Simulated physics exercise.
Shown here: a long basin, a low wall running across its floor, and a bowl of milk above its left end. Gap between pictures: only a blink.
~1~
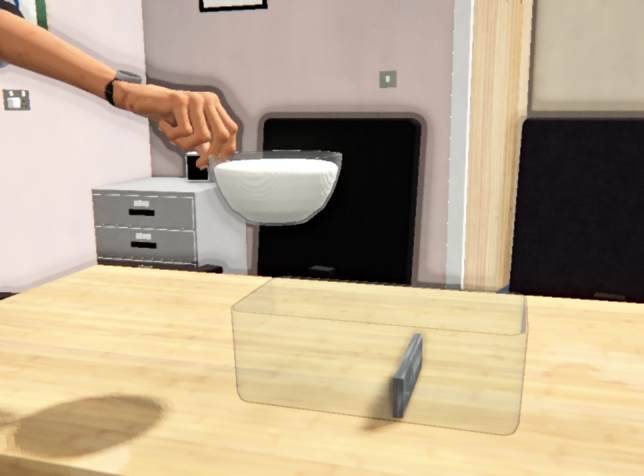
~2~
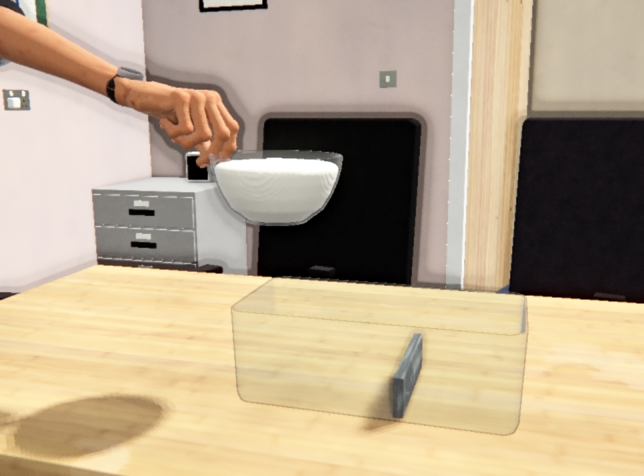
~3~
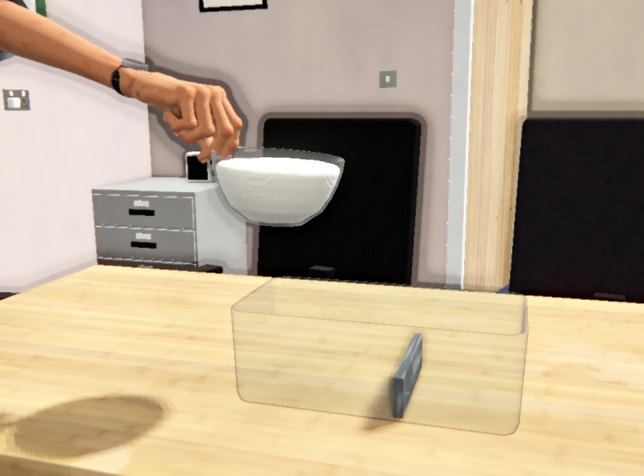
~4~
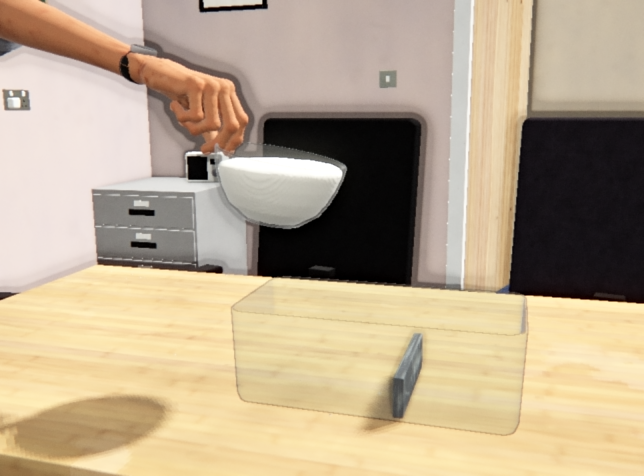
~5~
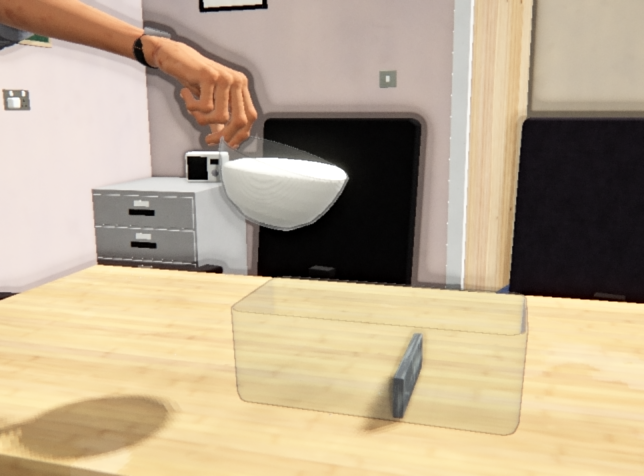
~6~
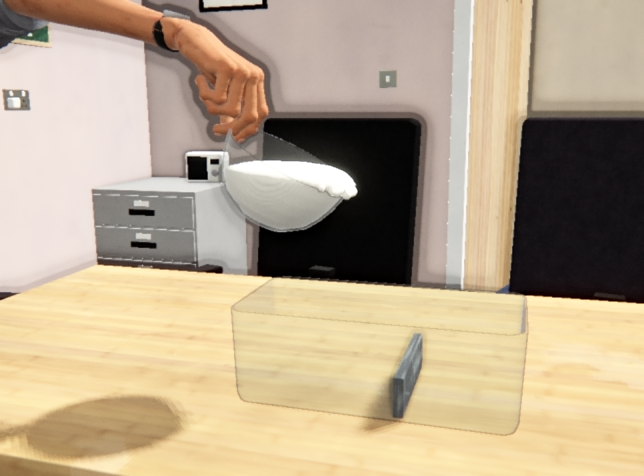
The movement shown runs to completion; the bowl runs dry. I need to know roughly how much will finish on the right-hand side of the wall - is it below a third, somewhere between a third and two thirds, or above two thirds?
Expect below a third of it there.
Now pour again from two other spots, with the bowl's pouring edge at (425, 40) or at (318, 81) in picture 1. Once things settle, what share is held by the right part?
Close to 60 in a hundred, and close to 15 in a hundred.
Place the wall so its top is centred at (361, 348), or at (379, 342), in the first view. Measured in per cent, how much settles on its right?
I'd expect near 80 percent the first time and near 60 percent the next.
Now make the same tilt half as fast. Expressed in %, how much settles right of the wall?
Near 30 %.
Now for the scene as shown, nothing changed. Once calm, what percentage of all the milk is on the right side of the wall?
I'd estimate around 20 per cent.
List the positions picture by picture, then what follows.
The first picture shows tilt 0°; pouring edge (338, 158); surface from (222, 164) to (337, 166); the long basin's rim runs from (253, 293) to (526, 315); the wall's top is at (409, 355).
The second picture shows tilt 1°; pouring edge (339, 159); surface from (222, 163) to (338, 167).
The third picture shows tilt 5°; pouring edge (341, 164); surface from (224, 161) to (339, 169).
The fourth picture shows tilt 11°; pouring edge (343, 171); surface from (227, 161) to (342, 171).
The fifth picture shows tilt 19°; pouring edge (345, 182); surface from (230, 162) to (346, 175); 1 per cent is over the edge.
The sixth picture shows tilt 29°; pouring edge (345, 194); surface from (233, 166) to (346, 186); 6 per cent is over the edge.
A moment on, the bowl is tipped on its side and 25 per cent is still to pour, 27 is left of the wall and 11 right of it.
Next, the bowl is tipped on its side and 2 per cent is still to pour, 77 is left of the wall and 16 right of it.
Then the bowl is tipped on its side and 0 per cent is still to pour, 79 is left of the wall and 17 right of it.
Later the bowl is tipped on its side and 0 per cent is still to pour, 79 is left of the wall and 18 right of it.
Finally, 79 per cent lies left of the wall, 18 right of it and 3 outside.
